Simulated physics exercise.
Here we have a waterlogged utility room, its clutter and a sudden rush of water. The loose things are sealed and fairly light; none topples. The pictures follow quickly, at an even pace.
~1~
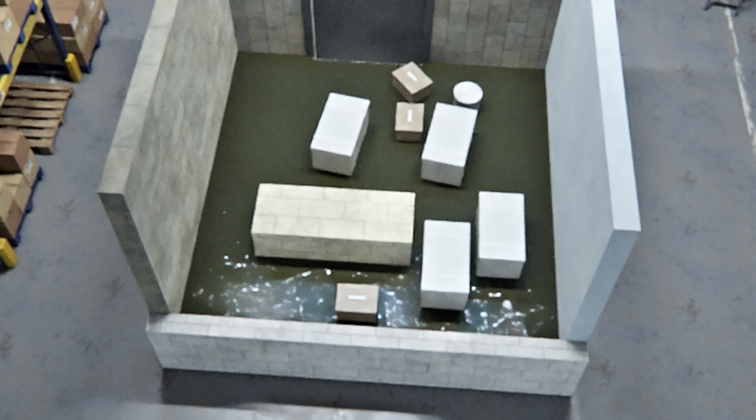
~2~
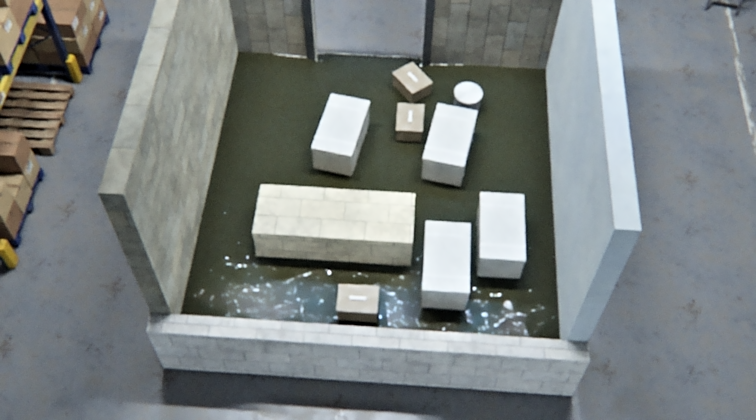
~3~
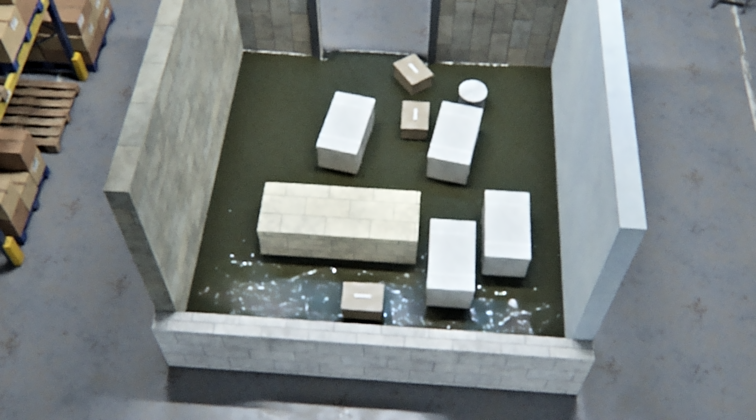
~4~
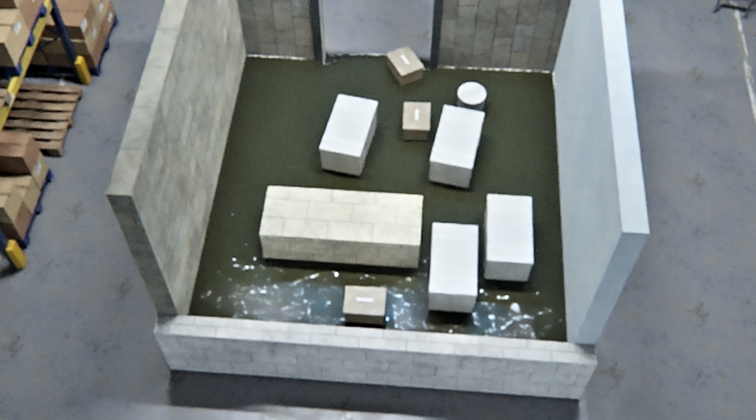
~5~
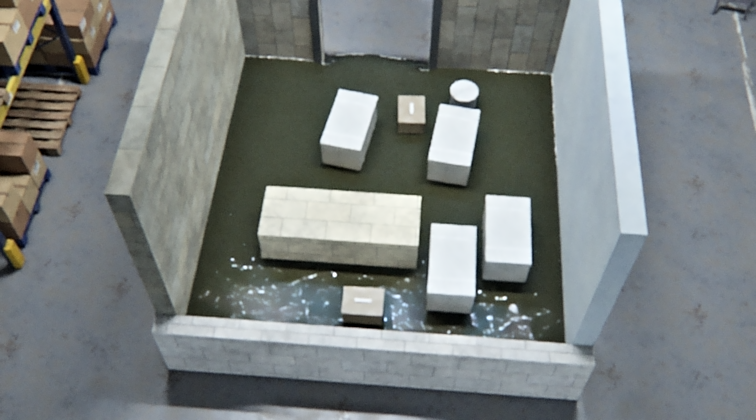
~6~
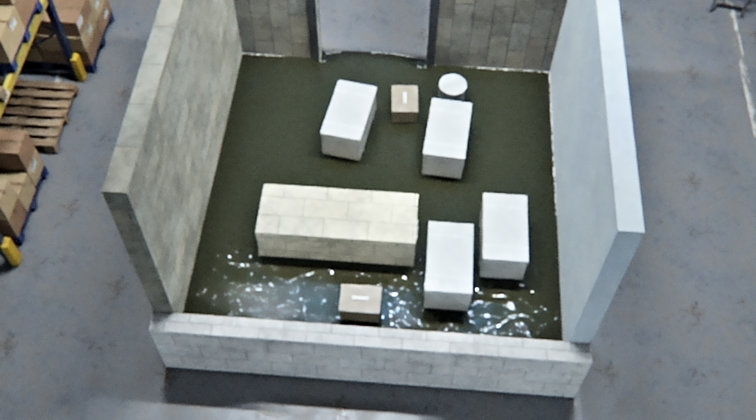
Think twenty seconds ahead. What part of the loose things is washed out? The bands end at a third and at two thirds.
That comes to two thirds or above.
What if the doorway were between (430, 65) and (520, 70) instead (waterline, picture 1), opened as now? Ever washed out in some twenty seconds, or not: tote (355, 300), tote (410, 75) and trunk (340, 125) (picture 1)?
In that order: Stays, gone, washed out.
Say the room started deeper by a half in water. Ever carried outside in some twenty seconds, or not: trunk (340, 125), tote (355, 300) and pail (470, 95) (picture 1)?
One after the other: Out, inside, washed out.
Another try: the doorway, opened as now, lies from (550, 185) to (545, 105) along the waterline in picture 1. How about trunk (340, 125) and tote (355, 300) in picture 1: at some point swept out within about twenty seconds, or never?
In that order: Through, left behind.
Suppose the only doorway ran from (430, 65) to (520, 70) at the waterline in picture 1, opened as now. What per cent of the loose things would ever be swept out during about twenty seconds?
Close to 90 %.
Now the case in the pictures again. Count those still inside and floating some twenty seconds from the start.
2 of them.
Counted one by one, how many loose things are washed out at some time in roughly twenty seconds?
6 of them.
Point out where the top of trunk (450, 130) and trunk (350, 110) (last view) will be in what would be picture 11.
Around (426, 103) and (349, 72).
A moment on, 3 of 8 are out; 5 afloat.
Next, 5 of 8 are out; 3 afloat.
Later, 5 of 8 are out; 3 afloat.
In the end, 6 of 8 are out; 2 afloat.
